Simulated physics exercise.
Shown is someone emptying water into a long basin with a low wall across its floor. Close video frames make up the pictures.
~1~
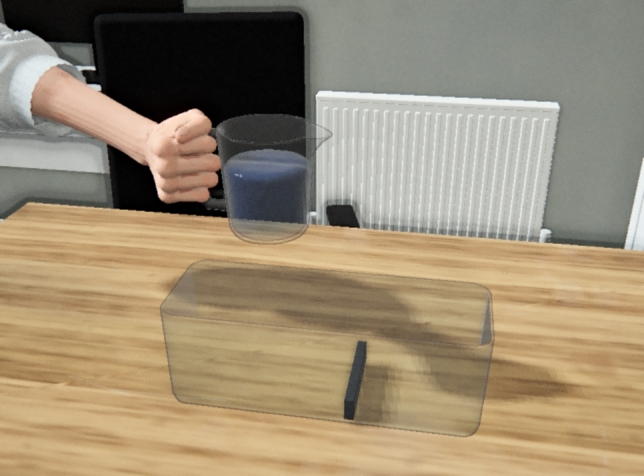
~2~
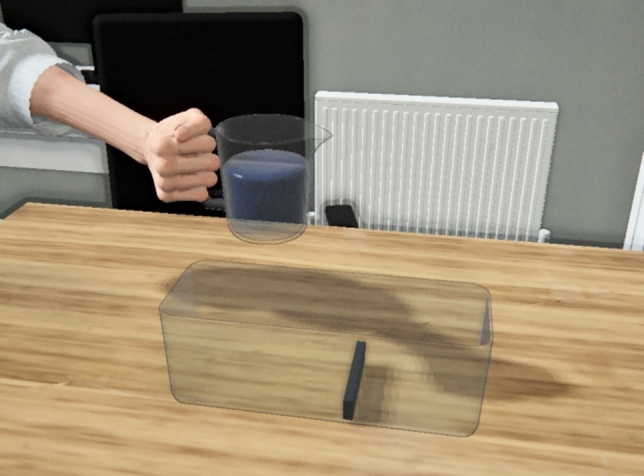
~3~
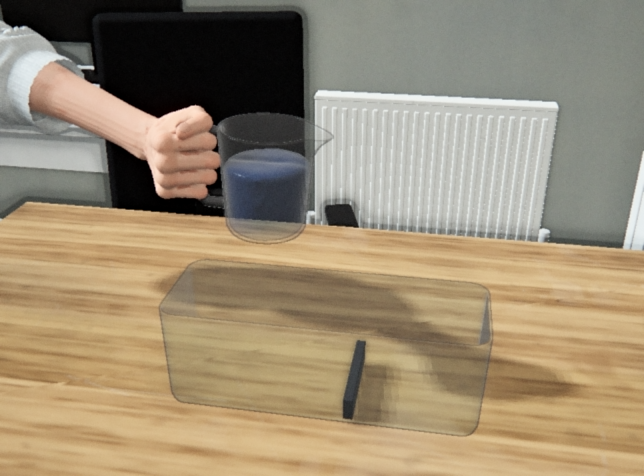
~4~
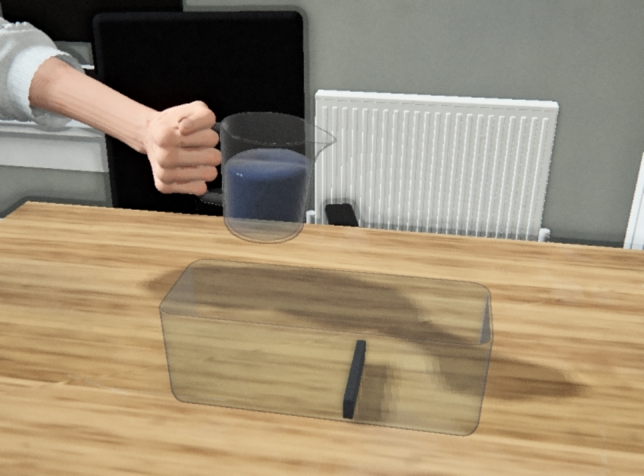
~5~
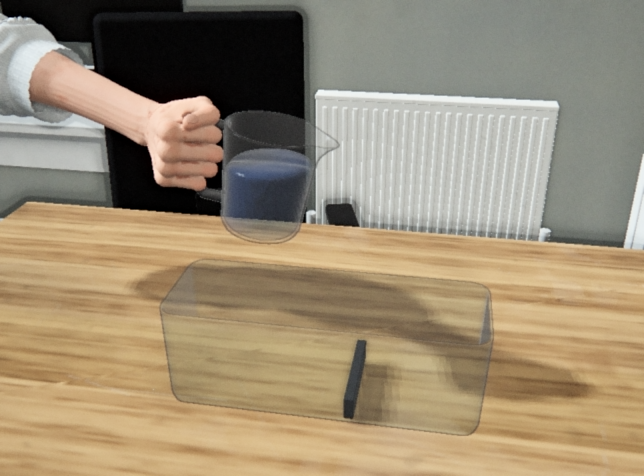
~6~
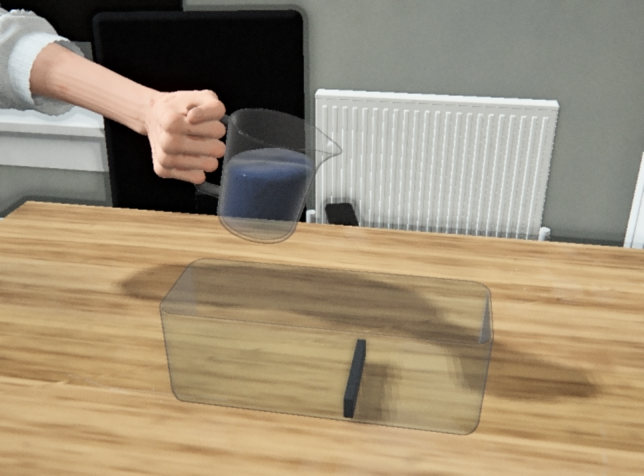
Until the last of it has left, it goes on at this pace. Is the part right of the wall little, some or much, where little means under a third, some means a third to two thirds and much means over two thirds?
Much.
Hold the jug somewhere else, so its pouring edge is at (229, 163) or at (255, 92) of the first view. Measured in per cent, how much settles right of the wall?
Roughly 15 in a hundred the first time and 15 in a hundred the second.
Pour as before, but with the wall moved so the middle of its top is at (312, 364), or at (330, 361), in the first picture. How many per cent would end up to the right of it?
About 85 per cent, then about 90 per cent.
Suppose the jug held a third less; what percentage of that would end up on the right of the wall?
Roughly 80 %.
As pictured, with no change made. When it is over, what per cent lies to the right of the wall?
85 in a hundred.
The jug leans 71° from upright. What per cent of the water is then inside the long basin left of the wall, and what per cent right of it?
Left side: 0 in a hundred; right side: 0 in a hundred.
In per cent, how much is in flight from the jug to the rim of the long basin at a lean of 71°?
Around 15 in a hundred.
A moment on, the jug is tipped part way and 86 per cent is still to pour, 0 is left of the wall and 1 right of it.
Next, the jug is tipped right over and 23 per cent is still to pour, 3 is left of the wall and 54 right of it.
Then the jug is tipped right over and 1 per cent is still to pour, 12 is left of the wall and 85 right of it.
Later the jug is tipped right over and 0 per cent is still to pour, 16 is left of the wall and 83 right of it.
Finally, 16 per cent lies left of the wall, 82 right of it and 1 outside.
